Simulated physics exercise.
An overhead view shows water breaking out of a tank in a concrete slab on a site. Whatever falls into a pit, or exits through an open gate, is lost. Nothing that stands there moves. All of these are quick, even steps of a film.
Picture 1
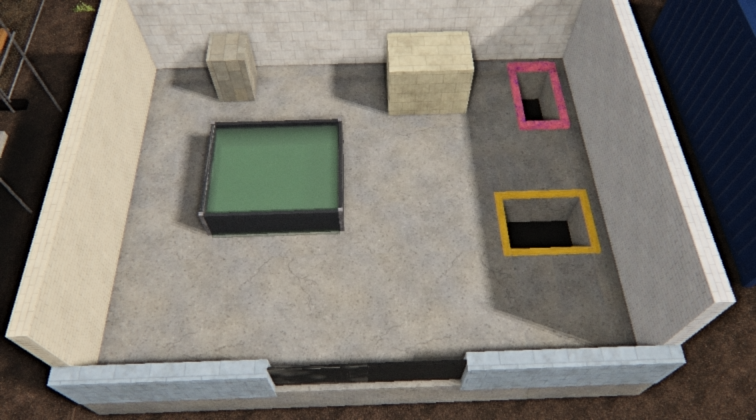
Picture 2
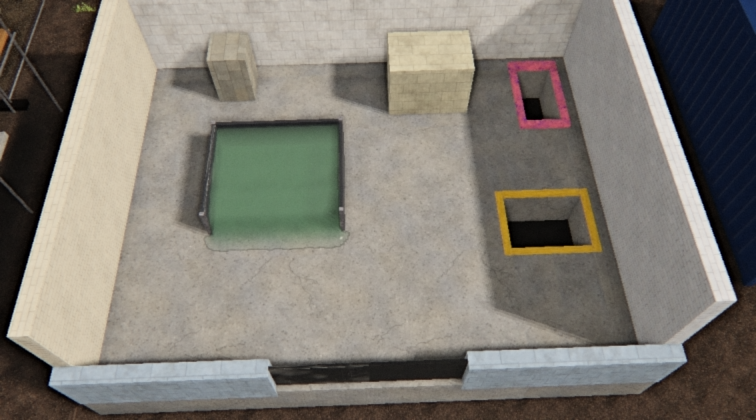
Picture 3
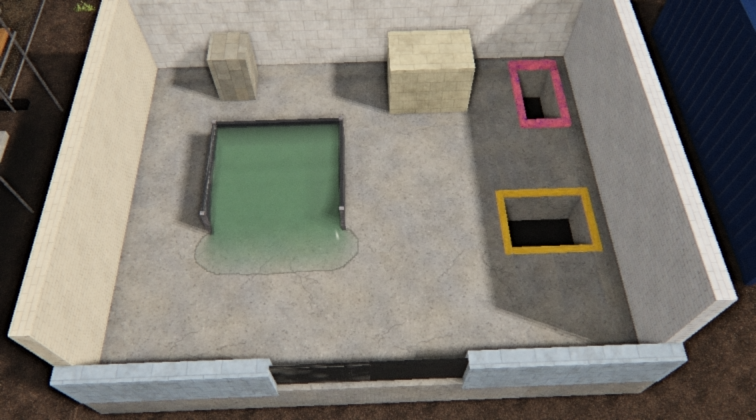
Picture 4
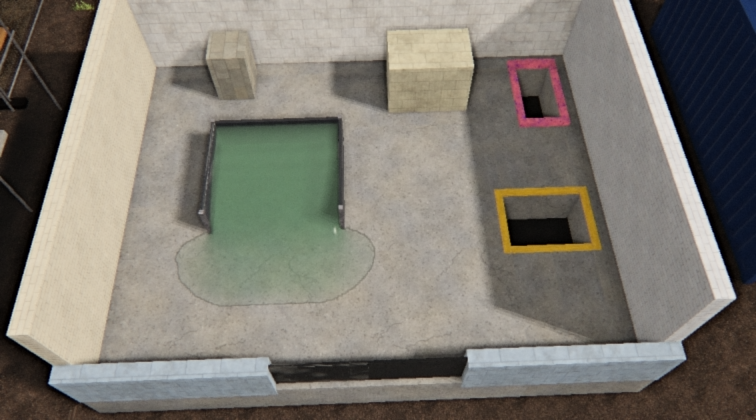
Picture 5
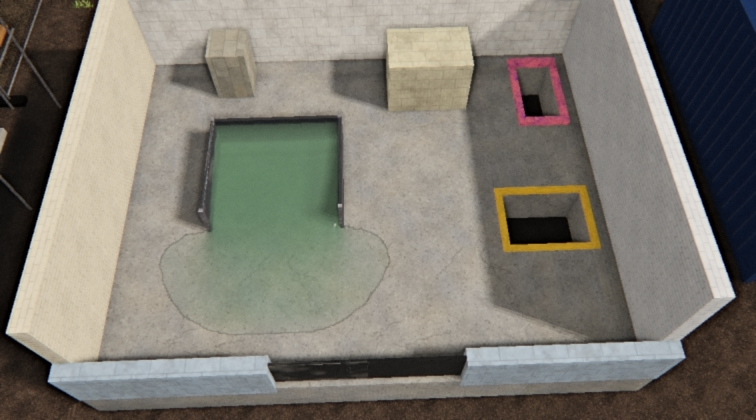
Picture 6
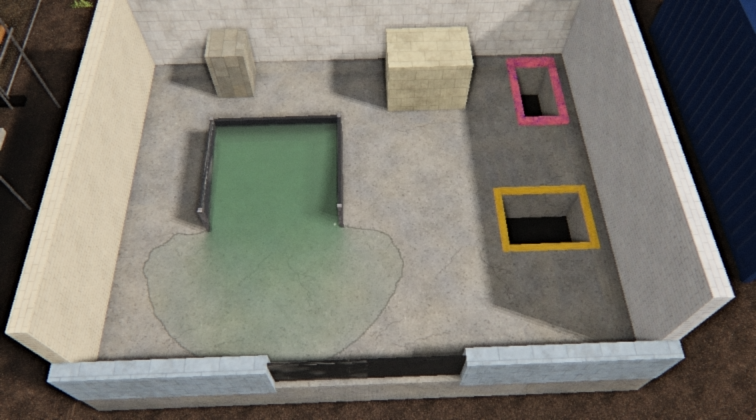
Greenish water poured out of the front of a dark-sided square tank and spread across the concrete floor in a widening rounded puddle, while the blocks and the pink- and yellow-edged openings stayed still.
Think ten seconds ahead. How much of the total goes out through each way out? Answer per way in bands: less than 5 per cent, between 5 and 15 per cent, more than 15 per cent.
Going out through each: The gate, less than 5 per cent; the pink pit, less than 5 per cent; the yellow pit, more than 15 per cent.
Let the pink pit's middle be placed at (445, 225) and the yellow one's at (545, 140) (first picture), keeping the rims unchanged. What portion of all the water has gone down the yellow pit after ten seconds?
The yellow pit receives 14 per cent.
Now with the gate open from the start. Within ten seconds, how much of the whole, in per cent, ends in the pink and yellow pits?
Pink 0 %, yellow 2 %.
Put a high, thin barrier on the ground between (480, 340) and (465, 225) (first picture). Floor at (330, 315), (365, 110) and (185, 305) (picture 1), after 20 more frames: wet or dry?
Swamped, untouched, swamped.
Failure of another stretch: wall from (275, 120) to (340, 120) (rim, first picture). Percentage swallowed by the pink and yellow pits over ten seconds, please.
Shares: Pink at 4 percent, yellow at 8 percent.
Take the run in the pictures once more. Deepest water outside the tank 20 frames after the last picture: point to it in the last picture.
Close to (94, 377).
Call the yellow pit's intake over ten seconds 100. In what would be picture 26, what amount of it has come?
About 0 per cent.
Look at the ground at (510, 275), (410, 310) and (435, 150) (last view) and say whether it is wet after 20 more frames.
Listed points: Inundated / inundated / unwetted.
A moment on, water covers 25 % of the floor; the gate 0 %, the pink pit 0 %, the yellow pit 0 %.
Next, water covers 30 % of the floor; the gate 0 %, the pink pit 0 %, the yellow pit 0 %.
Then, water covers 50 % of the floor; the gate 0 %, the pink pit 0 %, the yellow pit 0 %.
Later, water covers 65 % of the floor; the gate 0 %, the pink pit 0 %, the yellow pit 10 %.
In the end, water covers 90 % of the floor; the gate 0 %, the pink pit 0 %, the yellow pit 23 %.
